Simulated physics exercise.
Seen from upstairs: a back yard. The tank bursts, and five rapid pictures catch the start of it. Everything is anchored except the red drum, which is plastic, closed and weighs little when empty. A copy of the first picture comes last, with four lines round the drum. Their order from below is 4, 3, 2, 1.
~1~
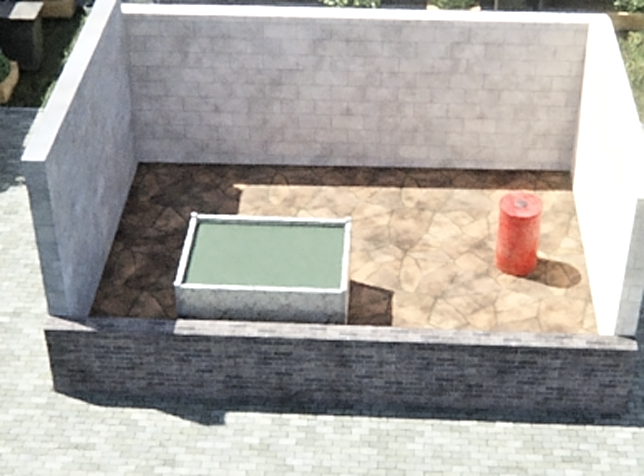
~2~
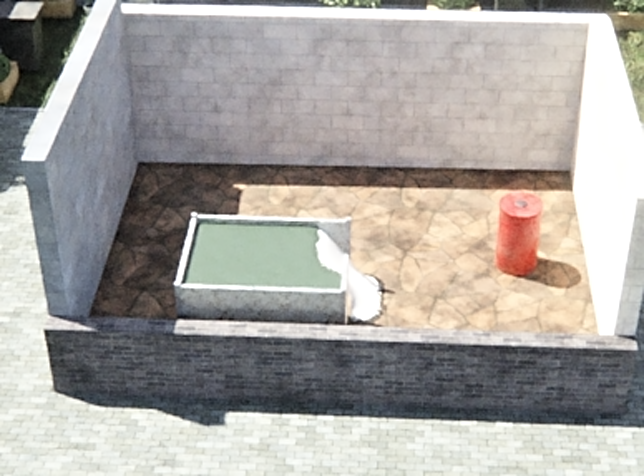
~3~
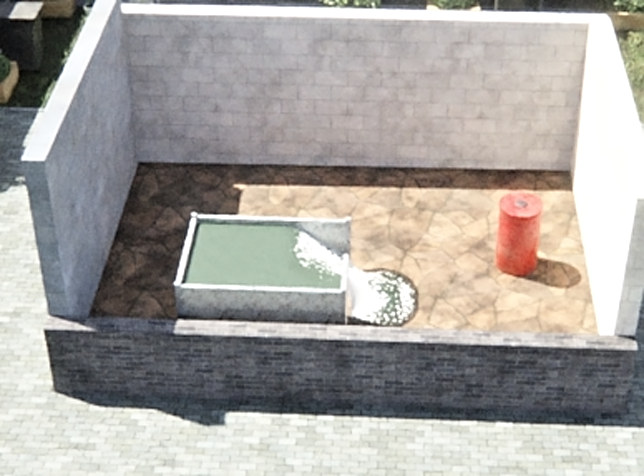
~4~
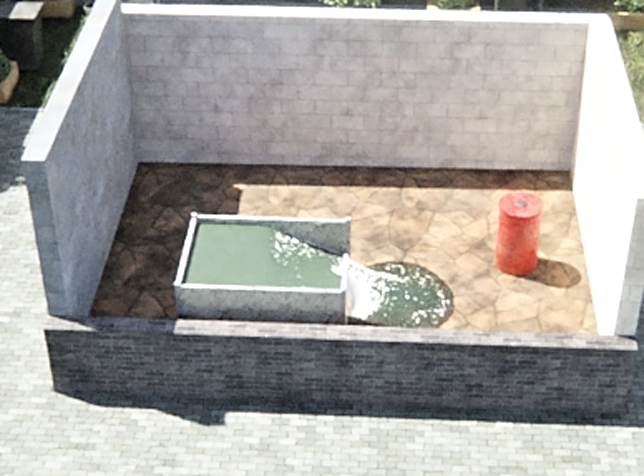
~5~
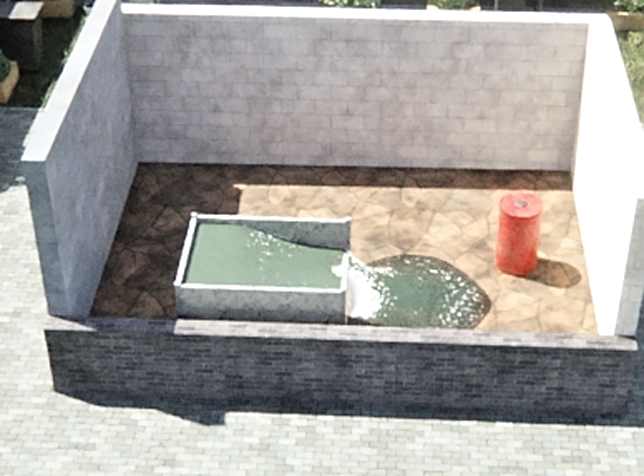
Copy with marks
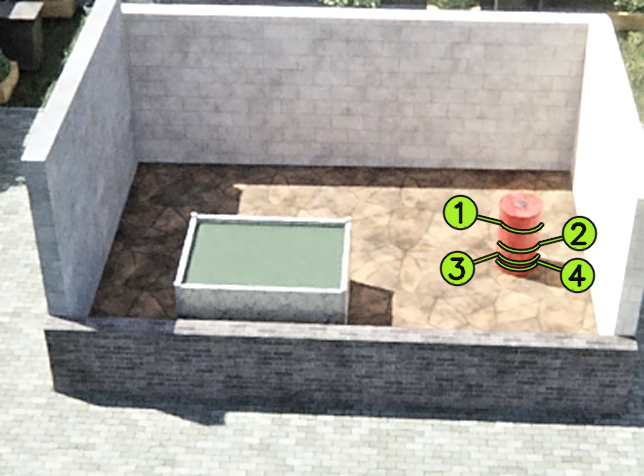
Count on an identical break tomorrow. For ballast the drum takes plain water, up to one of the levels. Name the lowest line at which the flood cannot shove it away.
It is 2.
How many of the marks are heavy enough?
Two of them.
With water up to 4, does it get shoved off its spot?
Yes, it does.
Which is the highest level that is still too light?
Here it is level 3.
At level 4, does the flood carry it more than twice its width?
Yes.
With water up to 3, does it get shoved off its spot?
Yes, it does.
On the marked copy, 1 at (522, 231); 2 at (520, 251); 3 at (519, 263); 4 at (518, 269); from the bottom up 4, 3, 2, 1.
If 1 is chosen, it does not move.
If 2 is chosen, it does not move.
If 3 is chosen, it is pushed about its own width away.
If 4 is chosen, it is pushed about 6 times its own width away.
